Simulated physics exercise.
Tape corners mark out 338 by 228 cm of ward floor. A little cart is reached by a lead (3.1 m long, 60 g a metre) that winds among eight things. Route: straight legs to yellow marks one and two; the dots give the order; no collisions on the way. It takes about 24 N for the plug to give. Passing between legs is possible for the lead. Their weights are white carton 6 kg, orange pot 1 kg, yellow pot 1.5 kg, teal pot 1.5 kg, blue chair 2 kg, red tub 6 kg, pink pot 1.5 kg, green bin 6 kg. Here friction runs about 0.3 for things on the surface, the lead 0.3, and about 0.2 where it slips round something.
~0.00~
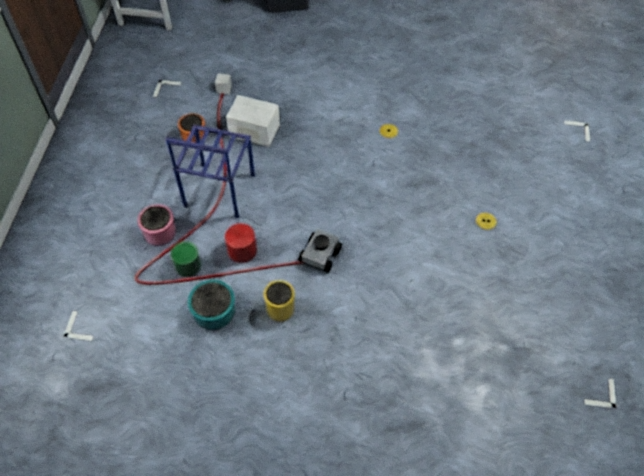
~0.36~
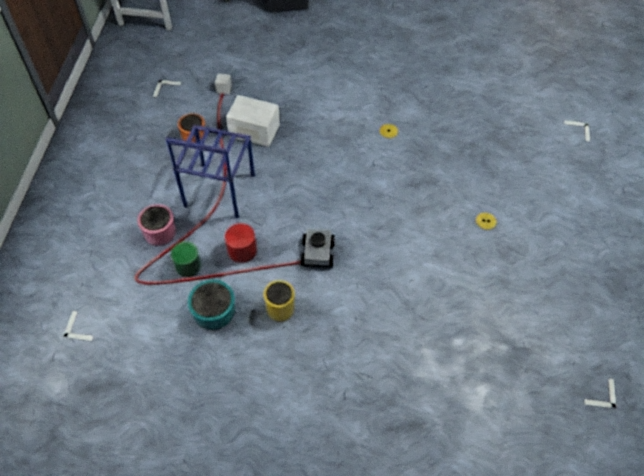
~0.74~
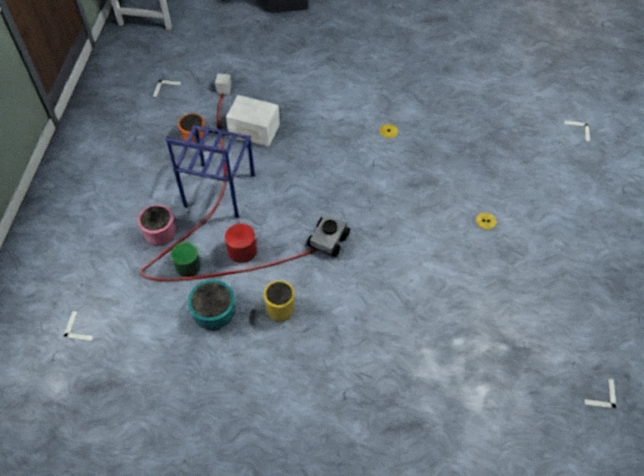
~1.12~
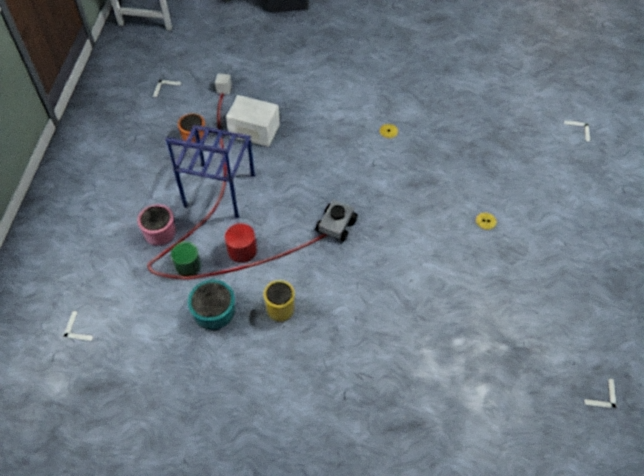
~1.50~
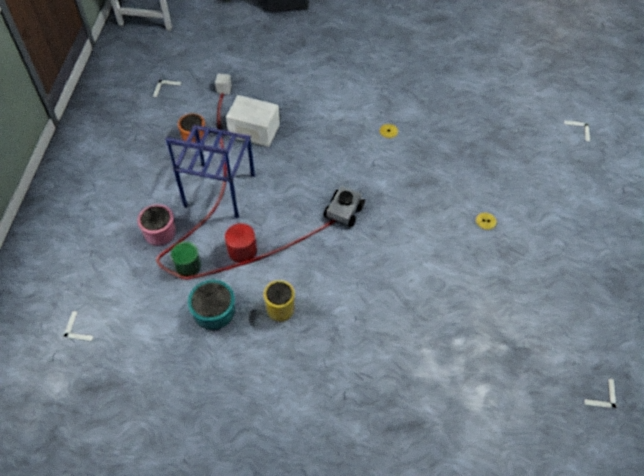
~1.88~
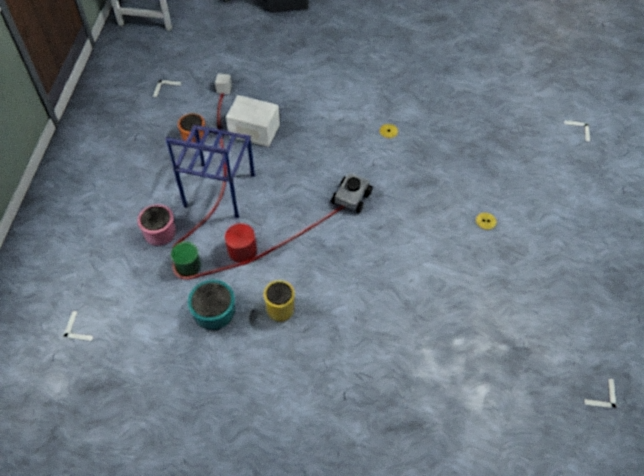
A small cart turns and rolls up and right, pulling a red lead among colourful pots.
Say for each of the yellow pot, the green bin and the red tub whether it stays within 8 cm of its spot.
Yellow pot: In position, green bin: Out of position, red tub: Out of position.
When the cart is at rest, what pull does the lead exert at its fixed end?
About 22 N.
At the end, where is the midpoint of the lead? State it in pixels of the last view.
(247, 243), roughly.
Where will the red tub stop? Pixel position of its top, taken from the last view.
Resting point is at approximately (256, 215).
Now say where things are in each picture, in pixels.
The first frame shows shows, yellow pot (279, 293); green bin (185, 253); red tub (240, 236); marks (389, 131) (486, 221); lead runs through (268, 267); cart (317, 260).
In the second frame, shows, lead runs through (269, 267); cart (317, 259).
In the third frame, shows, lead runs through (280, 262); cart (325, 245).
In the fourth frame, shows, lead runs through (292, 251); cart (333, 230).
In the fifth frame, shows, lead runs through (302, 239); cart (341, 216).
The sixth frame shows shows, yellow pot (279, 293); green bin (185, 253); red tub (240, 236); lead runs through (312, 226); cart (349, 202).
After 3.2 s, cart at (369, 160), 10 N at the fixed end; green bin 16 cm off its start.
After 4.6 s, cart at (403, 148), 11 N at the fixed end; green bin 30 cm off its start, red tub 12 cm off its start.
After 5.9 s, cart at (440, 188), 19 N at the fixed end; green bin 30 cm off its start at (221, 226), red tub 12 cm off its start at (246, 221).
After 7.2 s, cart at (475, 221), 16 N at the fixed end; green bin 39 cm off its start, red tub 19 cm off its start.
After 7.6 s, cart at (476, 221), 22 N at the fixed end; green bin 39 cm off its start at (231, 218), red tub 19 cm off its start at (256, 215), yellow pot 0 cm off its start at (279, 293).
